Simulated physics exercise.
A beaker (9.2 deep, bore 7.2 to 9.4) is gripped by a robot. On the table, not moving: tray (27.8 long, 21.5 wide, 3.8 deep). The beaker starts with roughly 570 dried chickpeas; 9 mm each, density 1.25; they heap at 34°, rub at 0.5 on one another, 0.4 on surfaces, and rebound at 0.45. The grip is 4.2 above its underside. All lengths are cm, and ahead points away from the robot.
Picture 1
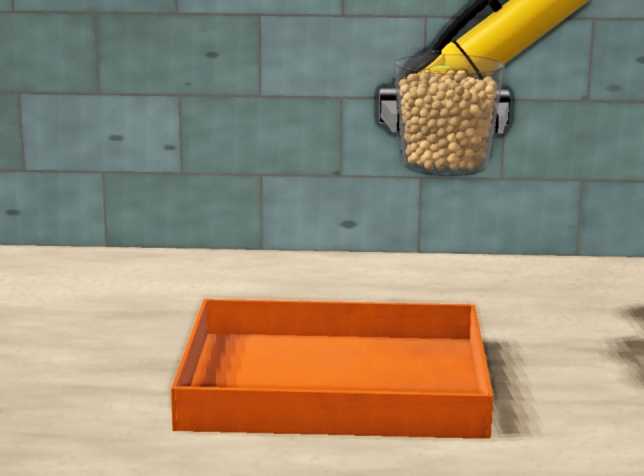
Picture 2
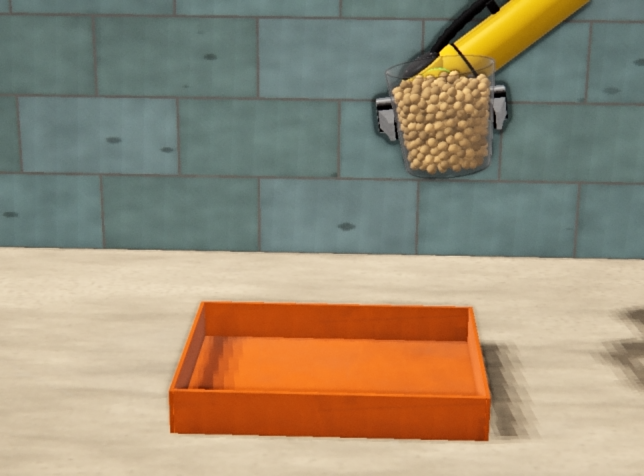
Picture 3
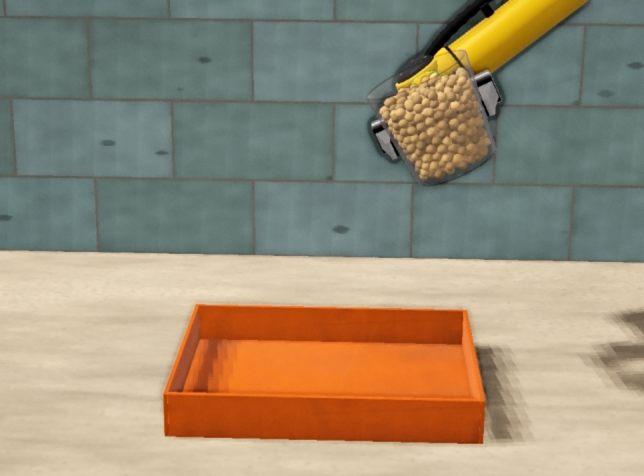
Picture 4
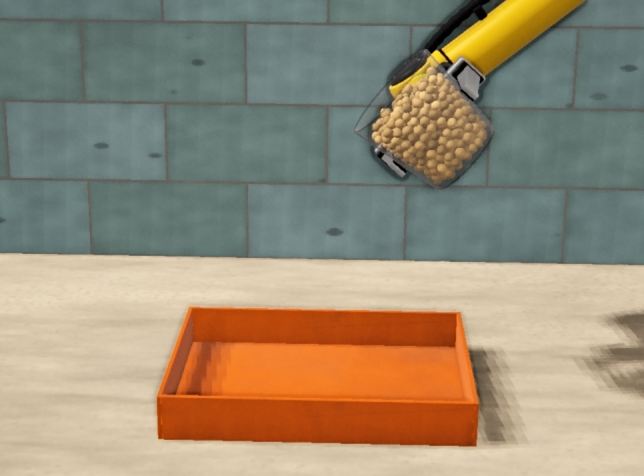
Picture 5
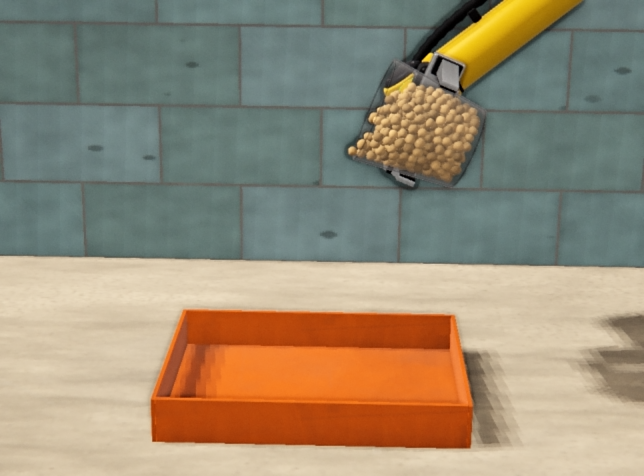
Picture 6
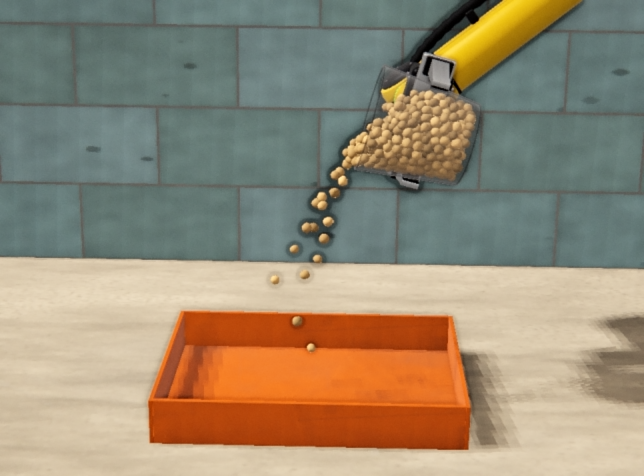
A yellow robot arm holding a clear beaker of chickpeas tilted it steadily to the left above an orange tray, and then some chickpeas spilled over the lip and dropped toward the tray.
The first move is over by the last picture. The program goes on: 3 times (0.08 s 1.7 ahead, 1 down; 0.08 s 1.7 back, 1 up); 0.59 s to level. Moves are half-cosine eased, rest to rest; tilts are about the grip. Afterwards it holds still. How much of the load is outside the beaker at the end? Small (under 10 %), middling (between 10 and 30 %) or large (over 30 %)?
Share outside the beaker: Large (over 30 %).
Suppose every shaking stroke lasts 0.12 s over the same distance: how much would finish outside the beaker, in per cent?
Then about 35 per cent.
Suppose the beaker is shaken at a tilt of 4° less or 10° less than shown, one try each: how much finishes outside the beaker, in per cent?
About 35 and 25 per cent.
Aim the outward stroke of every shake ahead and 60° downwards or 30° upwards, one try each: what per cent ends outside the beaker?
Some 30 and 65 per cent.
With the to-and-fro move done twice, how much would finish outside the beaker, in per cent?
In that case some 35 per cent.
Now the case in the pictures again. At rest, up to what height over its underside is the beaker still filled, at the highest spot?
Roughly 7.5 cm.
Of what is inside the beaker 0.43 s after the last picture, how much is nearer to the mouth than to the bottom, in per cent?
Some 50 per cent.
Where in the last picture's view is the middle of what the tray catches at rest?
At about (250, 383).
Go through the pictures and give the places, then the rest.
The first picture shows beaker middle at (447, 117), level; upper third of the load around (449, 93), from x 405 to 495, top at y 75; 567 in the beaker.
The second picture shows beaker middle at (444, 119), tilted 7° forward; upper third of the load around (445, 96), from x 400 to 485, top at y 75.
The third picture shows beaker middle at (437, 122), tilted 26° forward; upper third of the load around (441, 100), from x 385 to 485, top at y 75.
The fourth picture shows beaker middle at (429, 126), tilted 49° forward; upper third of the load around (432, 104), from x 375 to 480, top at y 75.
The fifth picture shows beaker middle at (423, 130), tilted 68° forward; upper third of the load around (423, 110), from x 355 to 475, top at y 90.
The sixth picture shows beaker middle at (420, 131), tilted 75° forward; upper third of the load around (428, 116), from x 275 to 470, top at y 95; 548 in the beaker, 2 in the tray, 17 in flight or on a rim.
Then, 0.43 s after the last picture, tilted 75° forward, highest piece 27 above the table; 378 in the beaker, 140 in the tray, 49 in flight or on a rim.
Then, 0.86 s after the last picture, tilted 22° forward, highest piece 30 above the table; 323 in the beaker, 241 in the tray, 2 on the table or floor, 1 in flight or on a rim.
Then, 1.27 s after the last picture, level, highest piece 30 above the table; 323 in the beaker, 242 in the tray, 2 on the table or floor.
Then, 2.32 s after the last picture, level, highest piece 30 above the table; 323 in the beaker, 242 in the tray, 2 on the table or floor.
Final count, 323 in the beaker, 242 in the tray, 2 on the table or floor. That is 43 % outside the beaker.
